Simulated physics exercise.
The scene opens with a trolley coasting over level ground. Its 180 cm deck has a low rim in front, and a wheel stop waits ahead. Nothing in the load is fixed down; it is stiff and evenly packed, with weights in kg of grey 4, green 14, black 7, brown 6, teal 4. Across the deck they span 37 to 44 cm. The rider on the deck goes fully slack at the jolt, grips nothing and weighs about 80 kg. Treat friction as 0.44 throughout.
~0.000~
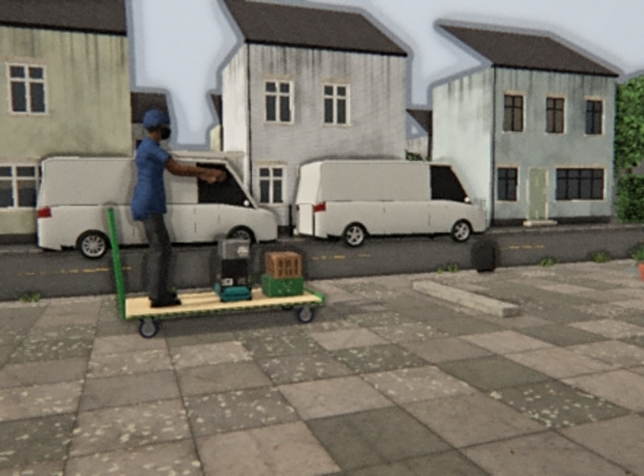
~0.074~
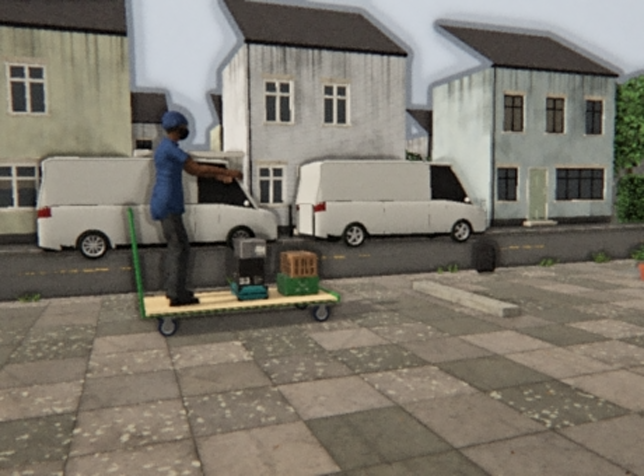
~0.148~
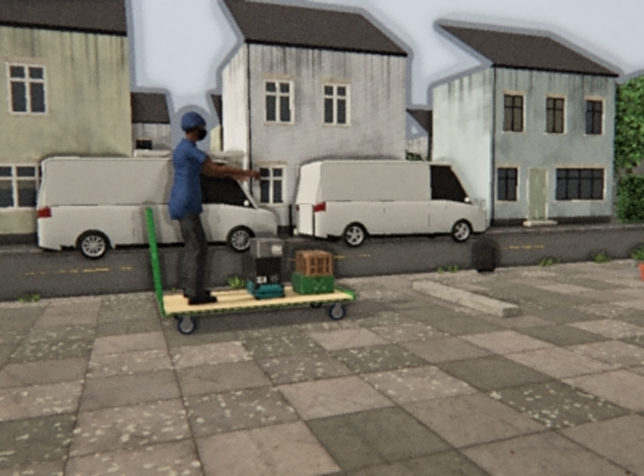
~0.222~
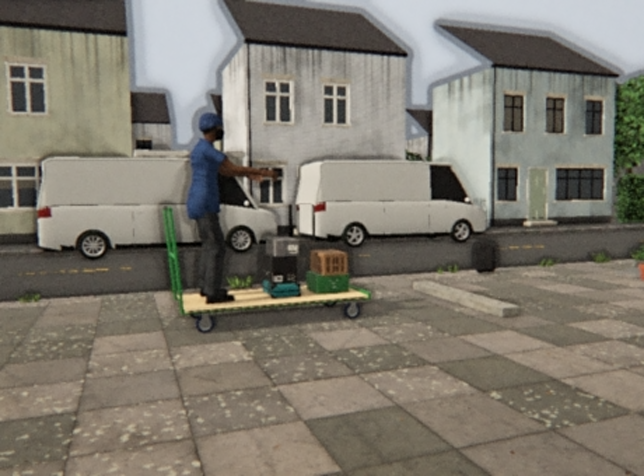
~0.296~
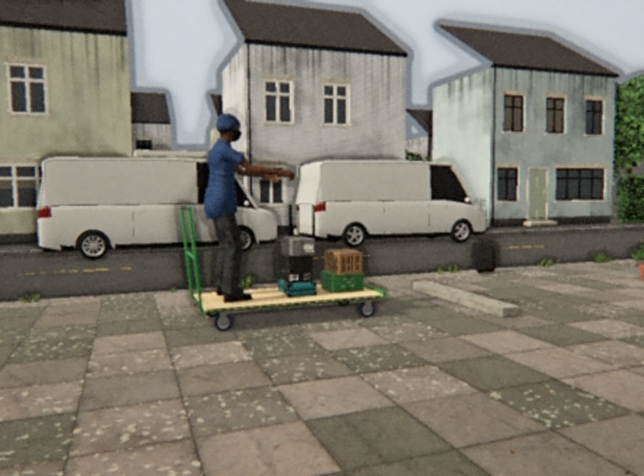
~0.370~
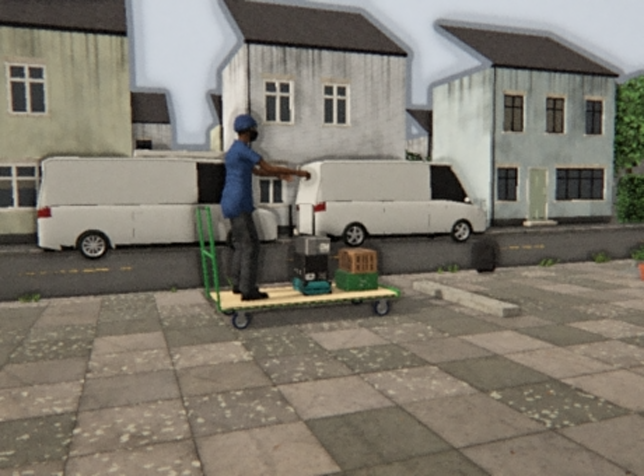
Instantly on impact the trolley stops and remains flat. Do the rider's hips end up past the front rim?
No, result: On the deck.
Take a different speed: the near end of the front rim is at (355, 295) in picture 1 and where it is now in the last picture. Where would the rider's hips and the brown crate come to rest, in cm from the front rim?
In that case hips 120 behind, brown 50 past.
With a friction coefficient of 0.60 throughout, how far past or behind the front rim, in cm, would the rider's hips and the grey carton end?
Final: Hips 80 cm behind rim; grey 40 cm past rim.
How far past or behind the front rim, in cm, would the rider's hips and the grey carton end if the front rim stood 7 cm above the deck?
Hips 70 behind, grey 30 past.
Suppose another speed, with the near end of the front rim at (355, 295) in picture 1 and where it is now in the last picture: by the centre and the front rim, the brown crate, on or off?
Brown: No longer aboard.
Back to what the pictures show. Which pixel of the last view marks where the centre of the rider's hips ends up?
(396, 244).
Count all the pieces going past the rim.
2.
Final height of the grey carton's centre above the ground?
About 10 cm above the ground.
The wheels strike at 0.80 s.
After 1.35 s the rider's hips are 67 cm behind the rim, near (407, 242) in the last picture's view.
After 1.80 s the rider's hips are 61 cm behind the rim, near (412, 232) in the last picture's view.
When all is still (3.0 s), past the rim, grey carton and brown crate; behind it, green carton, black parcel, teal suitcase and the rider's hips.
